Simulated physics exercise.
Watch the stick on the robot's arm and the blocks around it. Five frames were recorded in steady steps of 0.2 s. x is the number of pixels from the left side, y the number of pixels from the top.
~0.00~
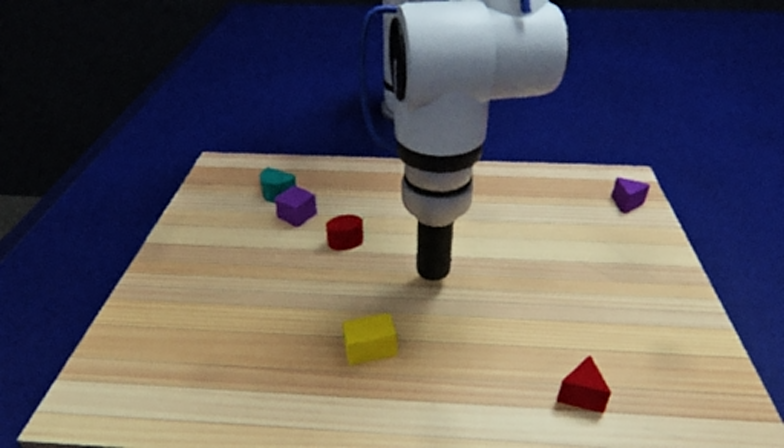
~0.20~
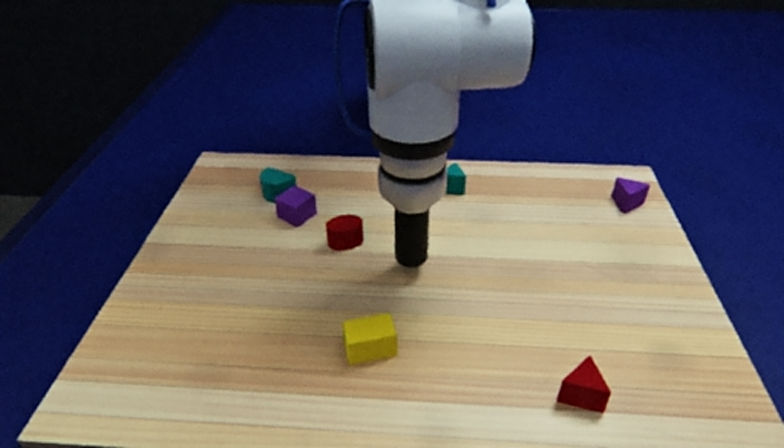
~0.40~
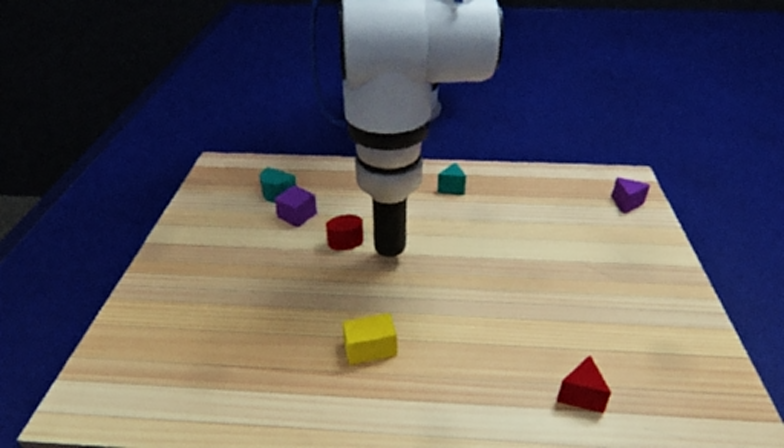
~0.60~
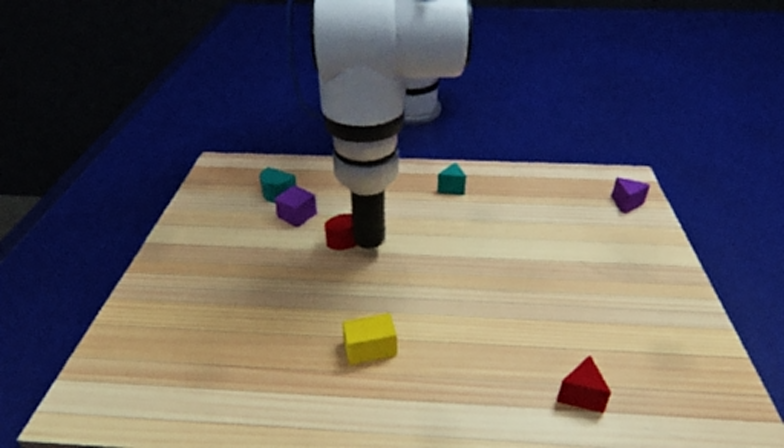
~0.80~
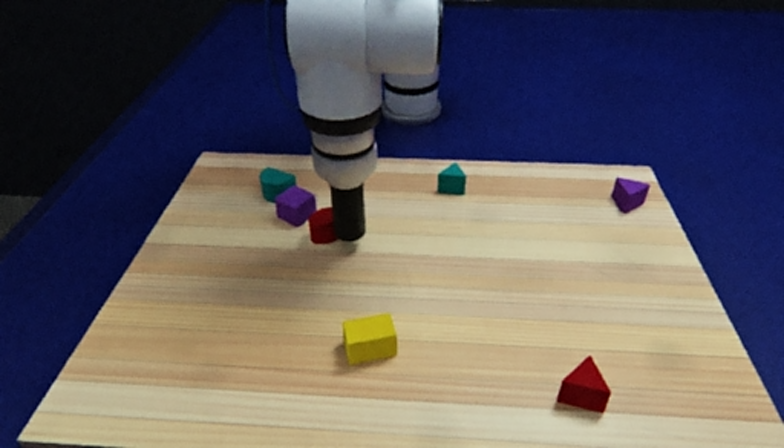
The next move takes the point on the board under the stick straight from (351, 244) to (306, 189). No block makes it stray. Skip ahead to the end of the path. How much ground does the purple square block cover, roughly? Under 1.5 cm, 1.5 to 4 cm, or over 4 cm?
Displacement: 1.5 to 4 cm.
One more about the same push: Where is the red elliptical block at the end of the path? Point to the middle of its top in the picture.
I'd guess (300, 206).
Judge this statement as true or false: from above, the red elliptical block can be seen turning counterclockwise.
The claim holds.
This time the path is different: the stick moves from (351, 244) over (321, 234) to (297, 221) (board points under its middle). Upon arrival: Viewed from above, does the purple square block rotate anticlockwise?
Going by the path, no.
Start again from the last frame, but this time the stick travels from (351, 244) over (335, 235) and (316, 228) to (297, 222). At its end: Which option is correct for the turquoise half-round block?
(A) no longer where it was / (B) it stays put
The one that fits is A, no longer where it was.
On the path given first. One third of the way, stick at (333, 212); purple square block at (287, 194); red elliptical block at (304, 206), turned 50° anticlockwise.
Two thirds of the way, stick at (318, 195); purple square block at (282, 193), turned 15° clockwise; red elliptical block at (300, 206), turned 60° anticlockwise.
At the end, stick at (304, 178); turquoise half-round block at (270, 174), turned 25° anticlockwise; purple square block at (282, 193), turned 15° clockwise; red elliptical block at (300, 206), turned 60° anticlockwise.
